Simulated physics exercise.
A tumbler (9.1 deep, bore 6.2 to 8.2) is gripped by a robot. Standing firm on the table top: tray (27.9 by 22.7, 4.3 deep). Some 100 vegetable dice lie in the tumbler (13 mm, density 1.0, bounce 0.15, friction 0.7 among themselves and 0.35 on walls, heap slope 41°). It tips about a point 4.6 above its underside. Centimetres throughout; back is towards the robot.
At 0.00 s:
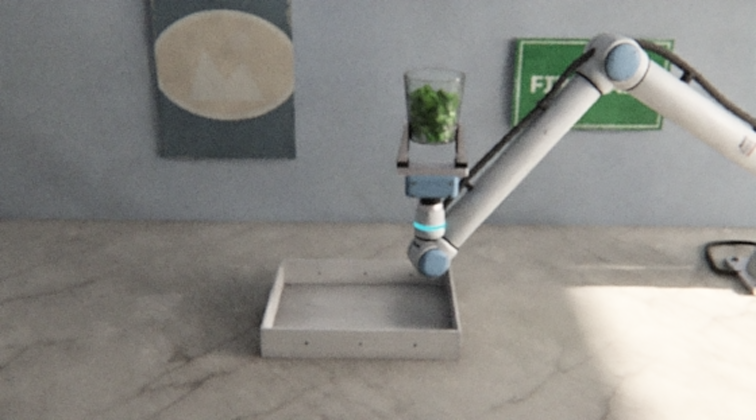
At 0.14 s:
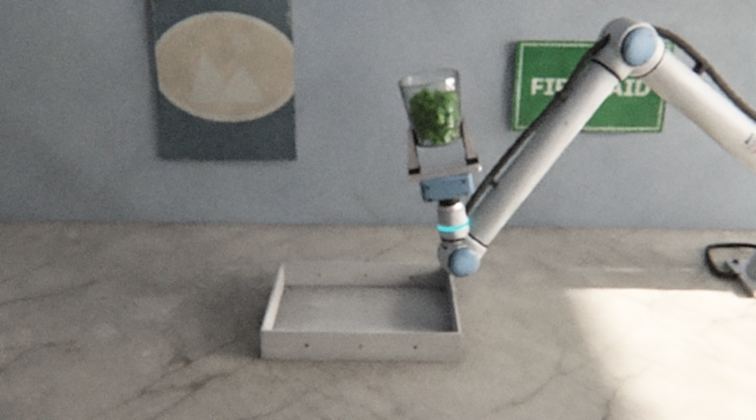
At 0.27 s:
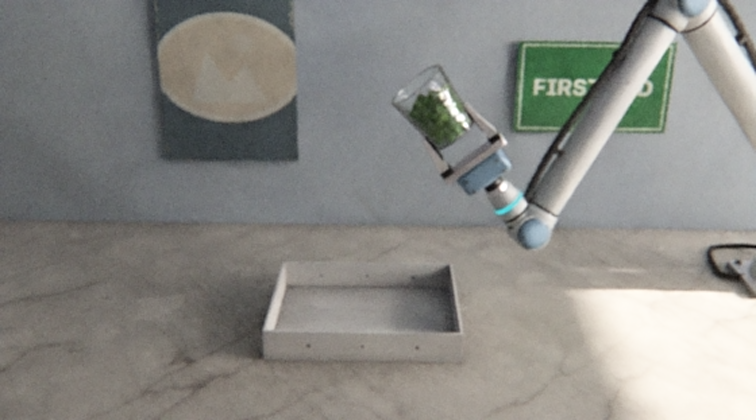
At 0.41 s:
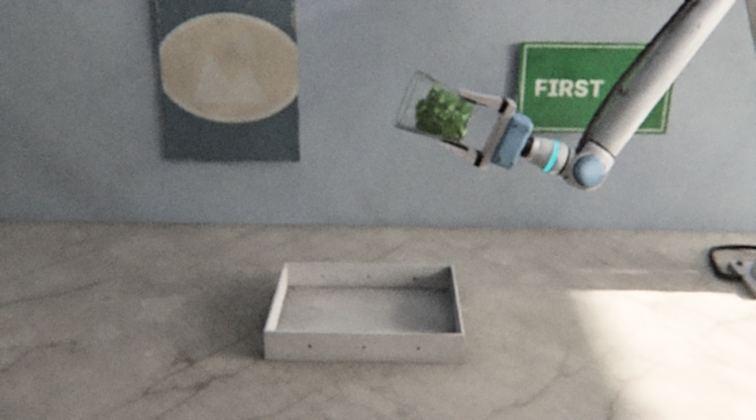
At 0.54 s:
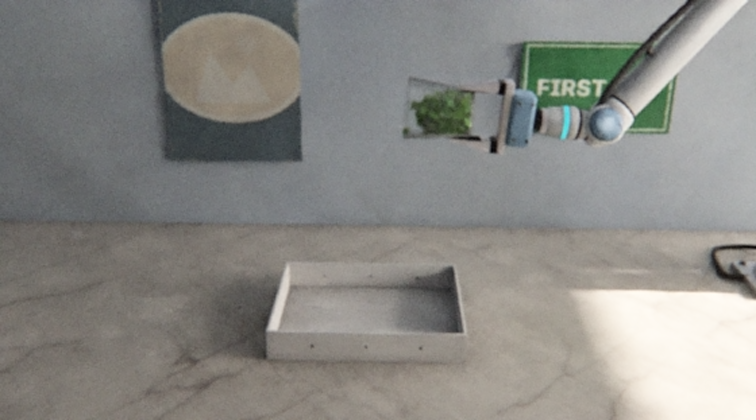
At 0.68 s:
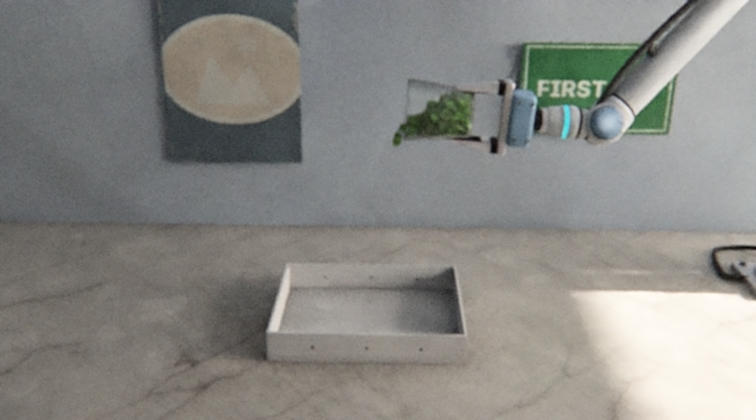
A robot arm tilted a clear tumbler of chopped green vegetables to the left above an empty tray until it lay nearly sideways, and the pieces slid toward the rim, a few slipping past it.
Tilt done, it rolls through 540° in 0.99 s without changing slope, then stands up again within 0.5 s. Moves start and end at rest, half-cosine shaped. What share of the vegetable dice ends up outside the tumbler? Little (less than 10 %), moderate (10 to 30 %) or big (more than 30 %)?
Outside the tumbler the share is big, more than 30 %.
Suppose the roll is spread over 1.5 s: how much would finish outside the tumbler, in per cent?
It would be near 55 per cent.
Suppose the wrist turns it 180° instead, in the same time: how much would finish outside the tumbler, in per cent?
It would be near 20 per cent.
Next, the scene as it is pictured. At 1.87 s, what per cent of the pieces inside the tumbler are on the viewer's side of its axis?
Roughly 70 per cent.
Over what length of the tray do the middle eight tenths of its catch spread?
Roughly 6 cm.
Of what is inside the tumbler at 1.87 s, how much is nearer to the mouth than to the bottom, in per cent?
About 40 per cent.
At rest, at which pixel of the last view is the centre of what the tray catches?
Around (349, 323).
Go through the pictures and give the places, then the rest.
The first frame shows tumbler middle at (434, 108), upright; upper third of the load around (433, 102), from x 415 to 455, top at y 90; 99 in the tumbler.
The second frame shows tumbler middle at (434, 110), tipped 11°; upper third of the load around (435, 104), from x 410 to 455, top at y 95.
The third frame shows tumbler middle at (436, 111), tipped 39°; upper third of the load around (442, 103), from x 415 to 465, top at y 90.
The fourth frame shows tumbler middle at (438, 111), tipped 69°; upper third of the load around (442, 101), from x 420 to 470, top at y 90.
The fifth frame shows tumbler middle at (440, 111), tipped 85°; upper third of the load around (449, 101), from x 405 to 465, top at y 95.
The sixth frame shows tumbler middle at (440, 112), tipped 86°; upper third of the load around (451, 104), from x 395 to 465, top at y 95; 97 in the tumbler, 2 in flight or on a rim.
After 1.28 s, tipped 86°, highest piece 37 above the table; 79 in the tumbler, 11 in the tray, 9 in flight or on a rim.
After 1.87 s, tipped 56°, highest piece 35 above the table; 62 in the tumbler, 37 in the tray.
After 2.37 s, upright, highest piece 38 above the table; 62 in the tumbler, 37 in the tray.
After 3.07 s, upright, highest piece 38 above the table; 62 in the tumbler, 37 in the tray.
At rest, 62 in the tumbler, 37 in the tray. That is 37 % outside the tumbler.
